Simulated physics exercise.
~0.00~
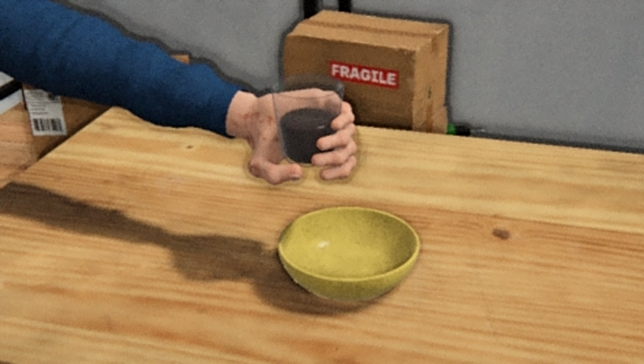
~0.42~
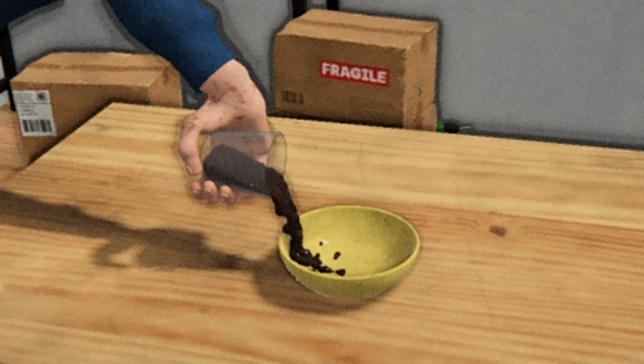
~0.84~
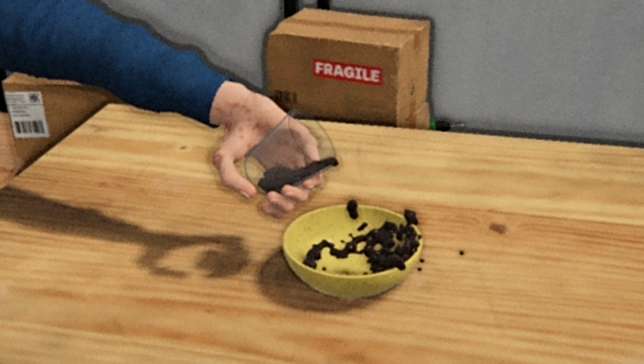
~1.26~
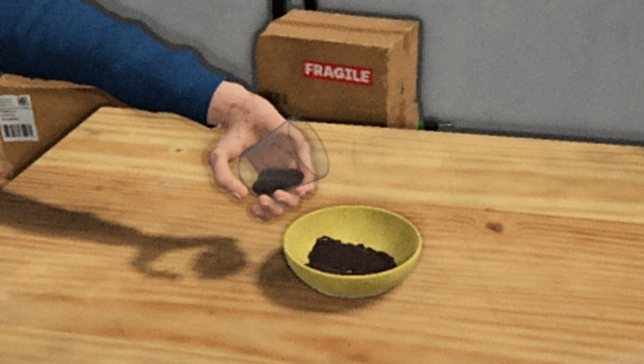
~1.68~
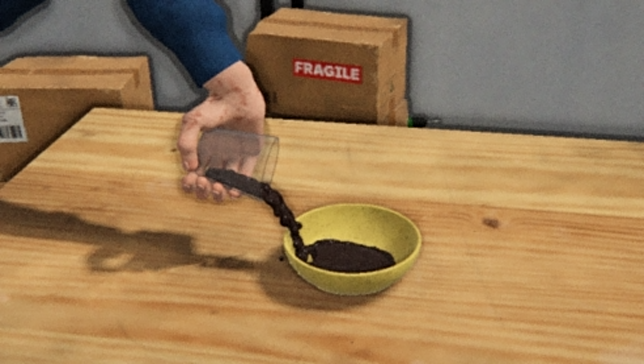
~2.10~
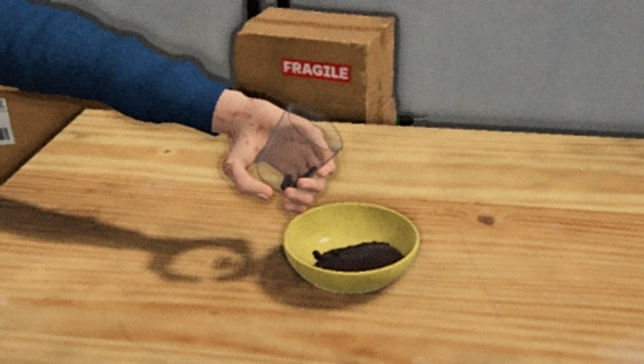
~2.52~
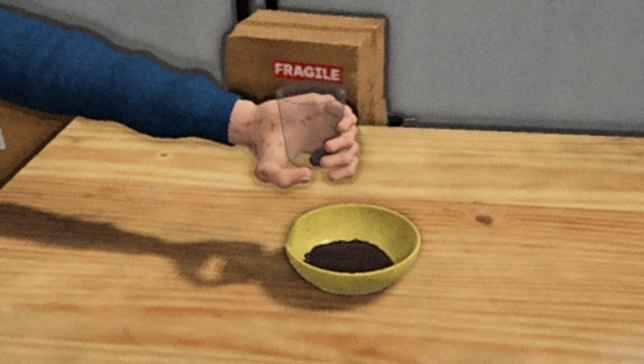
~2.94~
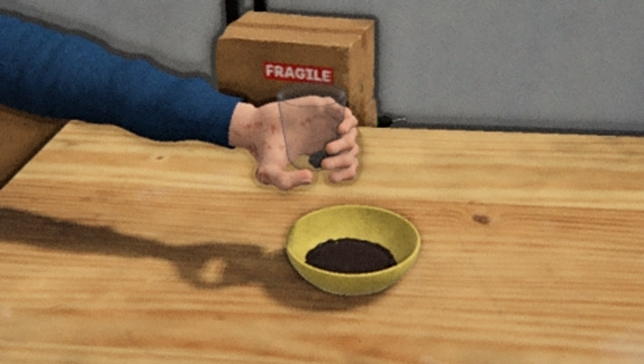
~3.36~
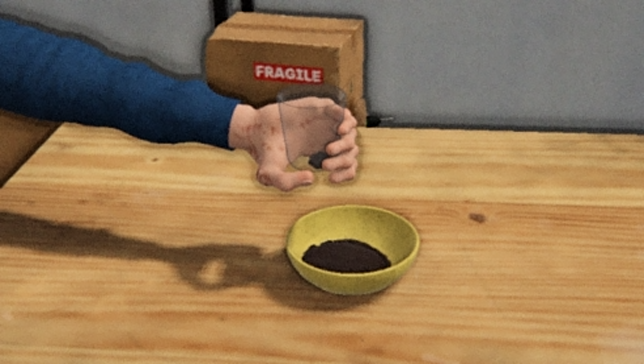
On a wooden table with cardboard boxes behind it, a hand in a blue sleeve tipped a clear glass of dark coffee into a yellow bowl, eased back, poured again, then held the glass upright, leaving a dark pool in the bowl.
